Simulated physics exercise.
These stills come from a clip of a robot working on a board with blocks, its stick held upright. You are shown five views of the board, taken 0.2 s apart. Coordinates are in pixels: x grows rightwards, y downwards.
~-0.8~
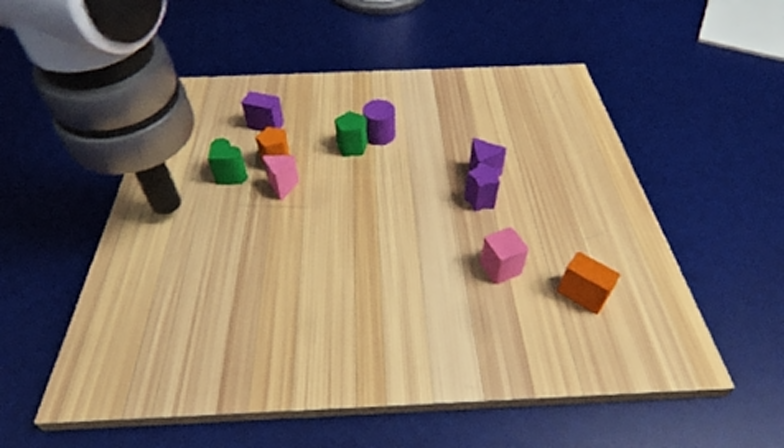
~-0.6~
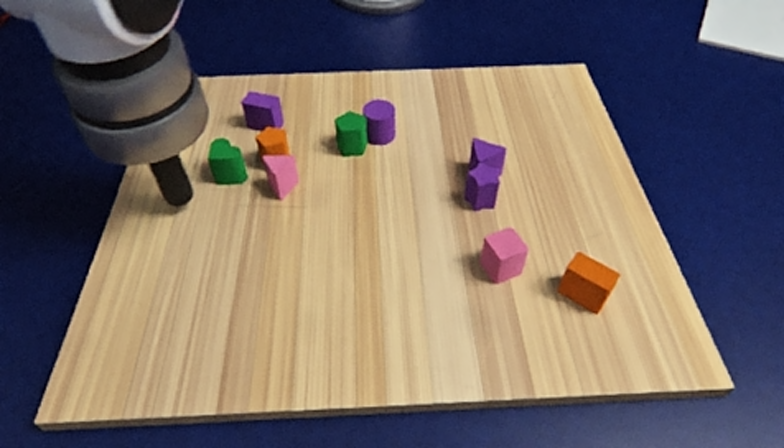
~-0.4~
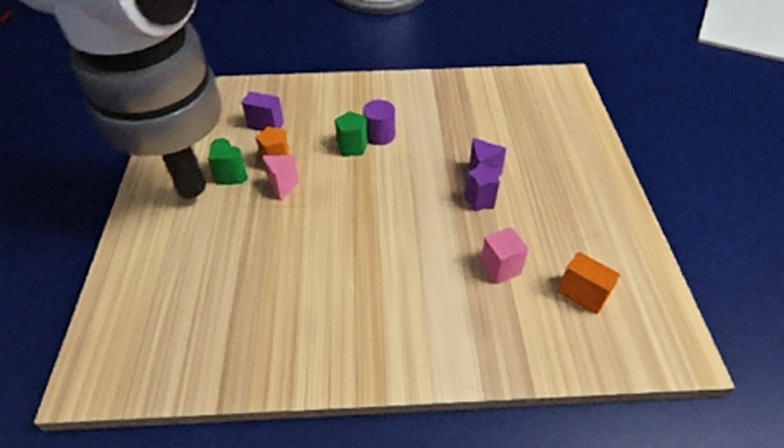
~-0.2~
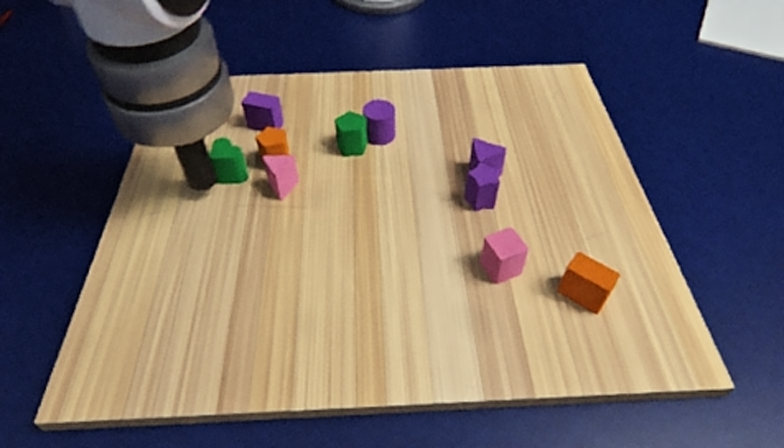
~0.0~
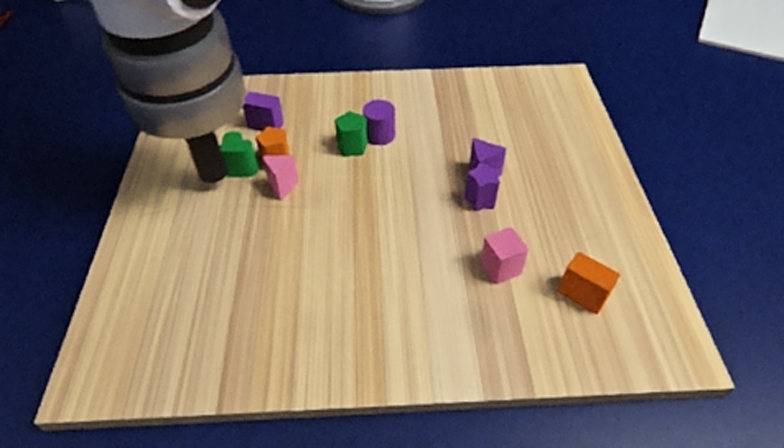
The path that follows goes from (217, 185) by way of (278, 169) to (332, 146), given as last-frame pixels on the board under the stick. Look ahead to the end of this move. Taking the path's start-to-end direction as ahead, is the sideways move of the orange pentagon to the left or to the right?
Sideways shift: Left.
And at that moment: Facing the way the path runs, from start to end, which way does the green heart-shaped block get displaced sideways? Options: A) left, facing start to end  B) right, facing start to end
Choice A: Left, facing start to end.
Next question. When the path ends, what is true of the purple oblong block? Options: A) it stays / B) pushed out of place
The correct letter is A.
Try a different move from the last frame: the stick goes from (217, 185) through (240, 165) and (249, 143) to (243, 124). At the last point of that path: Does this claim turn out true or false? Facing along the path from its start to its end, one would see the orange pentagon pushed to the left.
That is false.
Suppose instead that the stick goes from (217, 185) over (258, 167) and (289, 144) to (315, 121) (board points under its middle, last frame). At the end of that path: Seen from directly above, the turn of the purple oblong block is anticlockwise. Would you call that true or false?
My answer: True.
What follows on the original path. One third of the way, stick (256, 163); green heart-shaped block (256, 129), turned 75° anticlockwise; orange pentagon (283, 130), turned 45° clockwise.
Two thirds of the way, stick (295, 150); green heart-shaped block (261, 126), turned 105° anticlockwise; orange pentagon (305, 118), turned 25° clockwise.
At the end, stick (330, 135); green heart-shaped block (261, 126), turned 105° anticlockwise; purple oblong block still; orange pentagon (320, 105); pink triangular piece still; green pentagon (356, 121), turned 15° clockwise.
